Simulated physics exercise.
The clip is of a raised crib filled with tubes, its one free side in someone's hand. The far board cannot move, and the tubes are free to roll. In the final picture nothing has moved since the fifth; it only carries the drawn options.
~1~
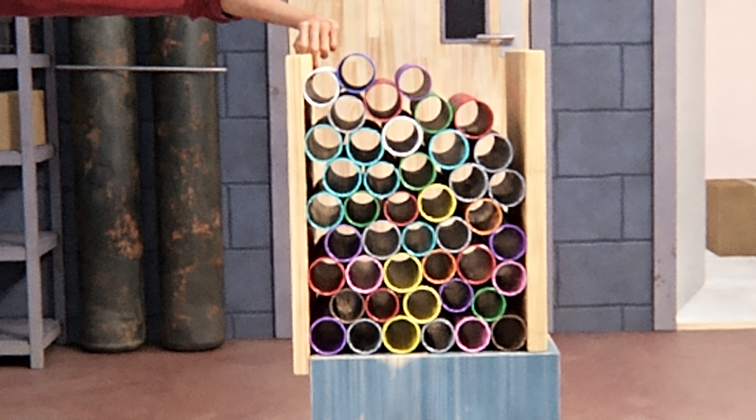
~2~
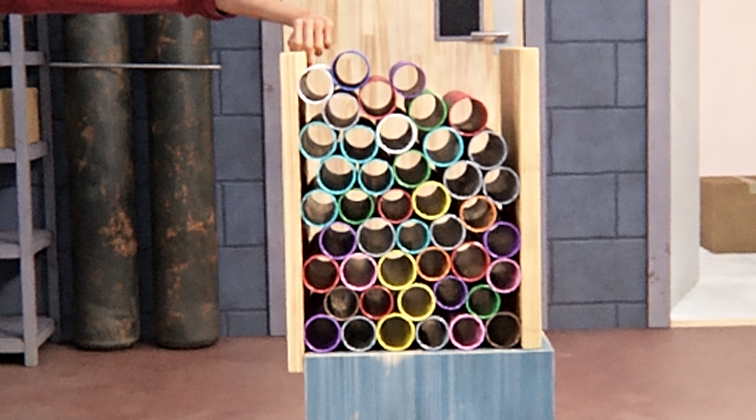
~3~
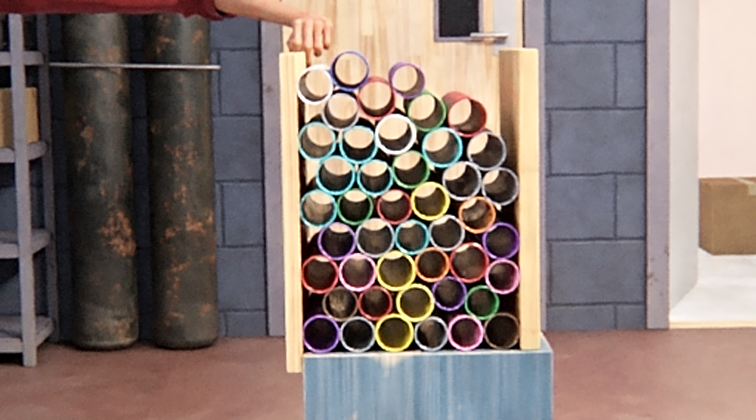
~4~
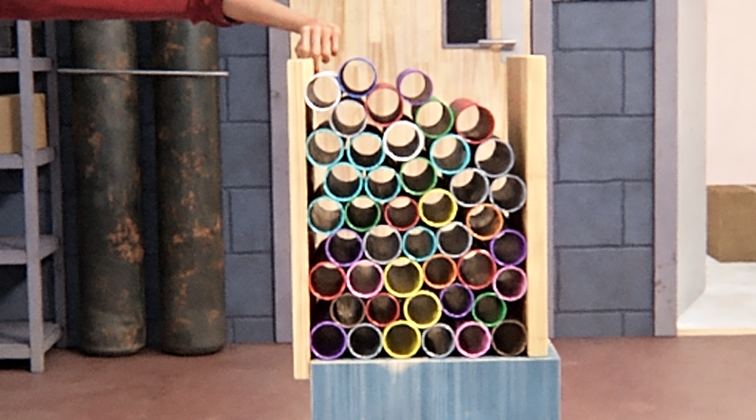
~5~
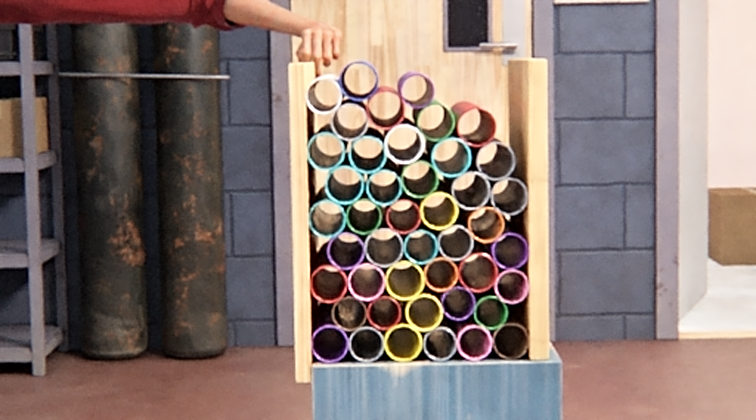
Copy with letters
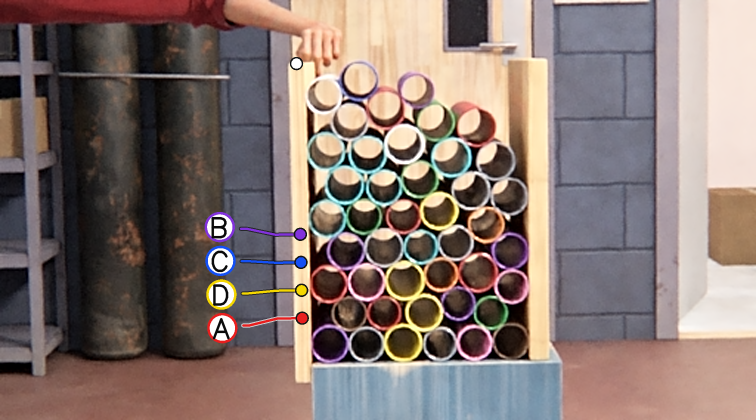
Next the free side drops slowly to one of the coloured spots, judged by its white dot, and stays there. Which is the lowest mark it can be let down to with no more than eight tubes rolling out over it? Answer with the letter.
Lower it to B and no more.
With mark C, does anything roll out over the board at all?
Yes, at C.
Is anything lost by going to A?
Yes, at A.
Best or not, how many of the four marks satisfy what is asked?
One of them.
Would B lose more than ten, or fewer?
It loses fewer than ten.
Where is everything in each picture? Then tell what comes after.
In the first picture, a green tube (489, 304); a pink tube (510, 278); a turquoise tube (418, 239).
In the second picture, a turquoise tube (413, 236); a turquoise tube (336, 175).
In the third picture, a grey tube (462, 181); a turquoise tube (442, 147).
In the fourth picture, a red tube (475, 124); side board (305, 206).
In the fifth picture, a purple tube (330, 344); a brown tube (511, 341); a green tube (491, 313).
On the copy, A at (302, 318); B at (300, 234); C at (301, 262); D at (302, 290); the white dot at (297, 63).
On B. First, top of the board (306, 137).
Then, top of the board (308, 217).
Finally, top of the board (308, 234), six out over the board.
By contrast, A more than eight out over the board; C more than eight out over the board; D more than eight out over the board.
